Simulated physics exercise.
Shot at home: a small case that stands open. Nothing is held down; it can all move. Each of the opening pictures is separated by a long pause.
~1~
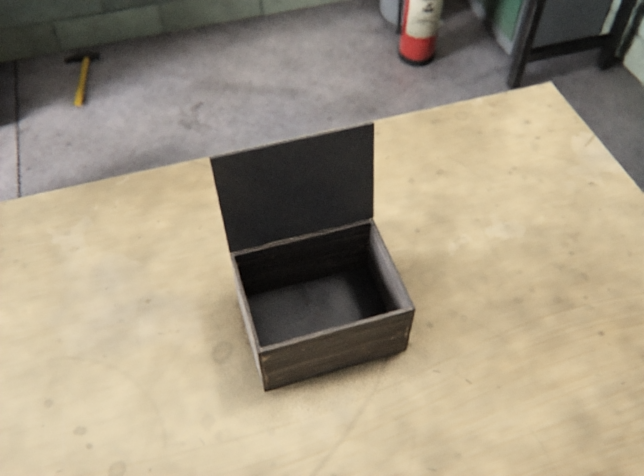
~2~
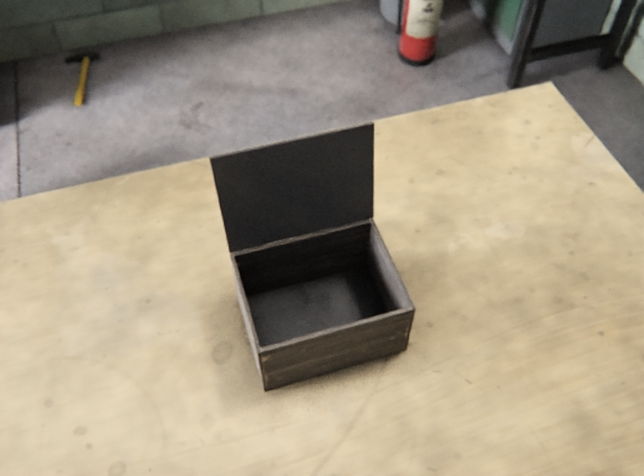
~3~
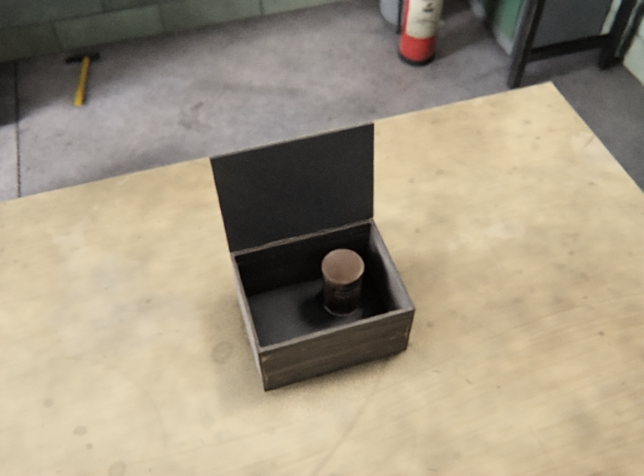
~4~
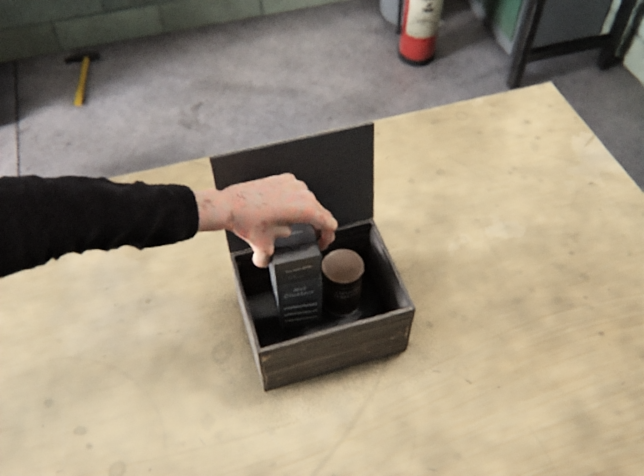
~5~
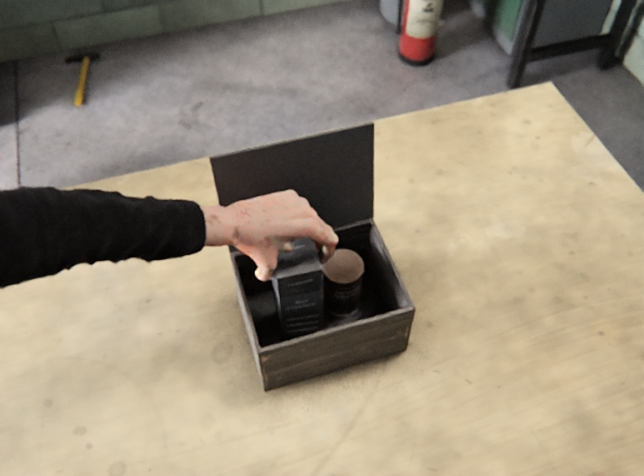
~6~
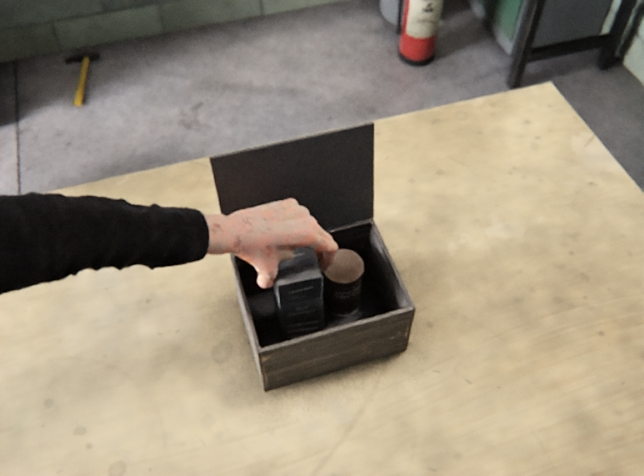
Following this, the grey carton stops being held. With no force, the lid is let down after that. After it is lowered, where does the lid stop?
Stays open.
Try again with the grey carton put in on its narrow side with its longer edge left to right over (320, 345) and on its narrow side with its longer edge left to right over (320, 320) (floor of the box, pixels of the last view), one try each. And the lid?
On the first try the lid goes all the way down, and on the second it goes all the way down.
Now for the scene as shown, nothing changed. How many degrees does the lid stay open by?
It stays some 35° above the rim.
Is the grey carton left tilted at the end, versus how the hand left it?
After all that, it keeps its set angle.
Then, 1.30 s past the last view, lid 79° above the rim.
Then, 1.70 s past the last view, lid 48° above the rim.
Then, 3.80 s past the last view, lid 38° above the rim; grey carton displaced a little near (300, 305).
Finally, lid 36° above the rim; both still in place. Final places as the last picture's camera would see them, grey carton near (301, 308).
